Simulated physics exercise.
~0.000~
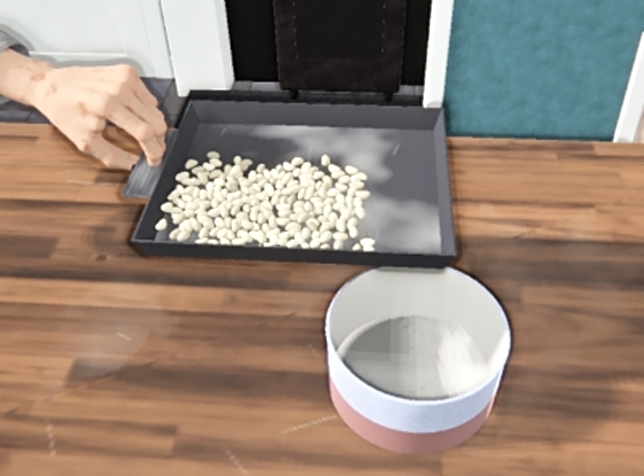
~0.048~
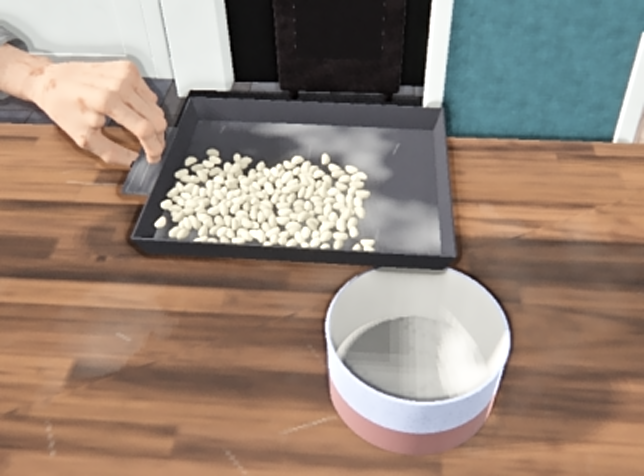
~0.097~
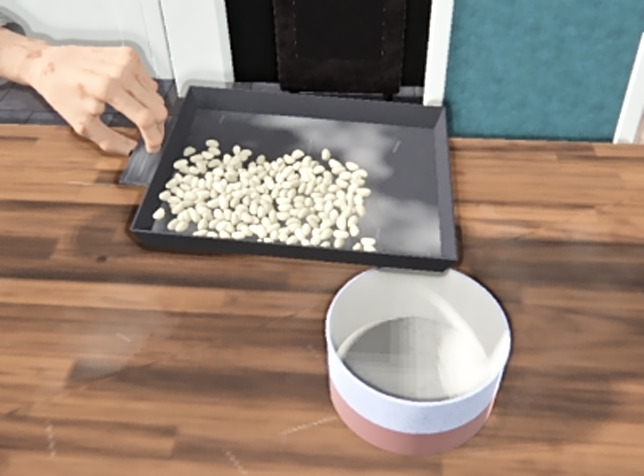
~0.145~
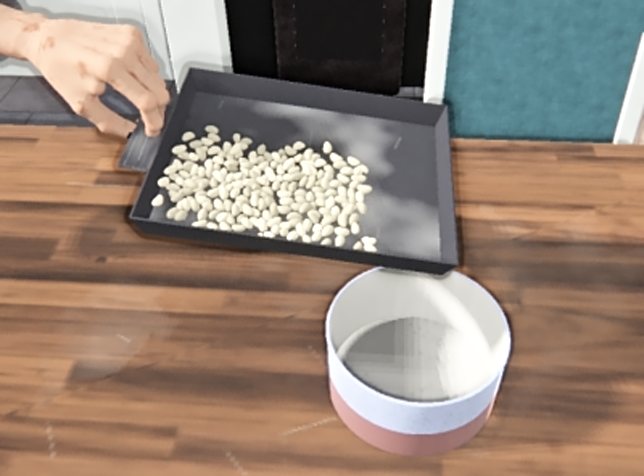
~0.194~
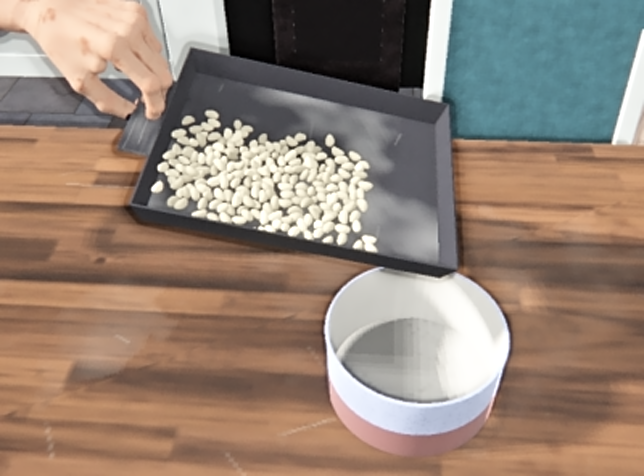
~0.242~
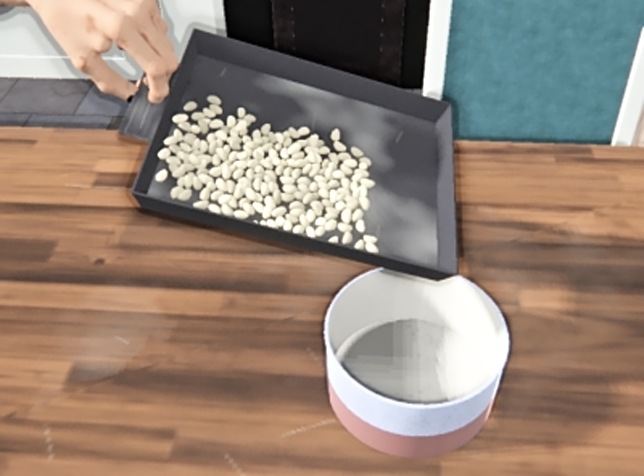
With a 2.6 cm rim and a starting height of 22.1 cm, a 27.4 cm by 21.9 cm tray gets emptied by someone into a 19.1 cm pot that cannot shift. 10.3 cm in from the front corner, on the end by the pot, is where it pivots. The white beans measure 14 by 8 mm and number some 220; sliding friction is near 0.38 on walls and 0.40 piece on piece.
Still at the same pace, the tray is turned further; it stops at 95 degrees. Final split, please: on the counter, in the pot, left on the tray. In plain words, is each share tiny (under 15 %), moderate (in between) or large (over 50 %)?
Counter: A sizeable amount; pot: The main load; tray: A sprinkling.
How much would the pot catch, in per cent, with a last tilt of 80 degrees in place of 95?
That would give about 70 per cent.
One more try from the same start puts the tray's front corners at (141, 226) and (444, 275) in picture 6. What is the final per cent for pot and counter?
Pot 100 % / counter 0 %.
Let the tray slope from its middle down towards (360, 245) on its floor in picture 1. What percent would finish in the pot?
Roughly 100 % of the pieces.
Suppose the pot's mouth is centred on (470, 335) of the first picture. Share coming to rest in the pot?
It would come to around 100 percent.
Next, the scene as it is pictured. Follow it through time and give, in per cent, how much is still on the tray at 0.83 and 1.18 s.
Sequence: 35; 0.
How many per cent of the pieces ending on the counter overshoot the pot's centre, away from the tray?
Some 100 per cent.
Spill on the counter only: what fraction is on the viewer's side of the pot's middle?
Estimate: Close to 80 per cent of the pieces.
After 0.60 s, tilt 56 degrees; the tray holds 100 %, the pot 0 %.
After 0.83 s, tilt 80 degrees; the tray holds 35 %, the pot 25 %.
After 1.18 s, tilt 95 degrees; the tray holds 0 %, the pot 70 %.
In the end, at 2.3 s, counter 25 %, pot 75 %, tray 0 %.
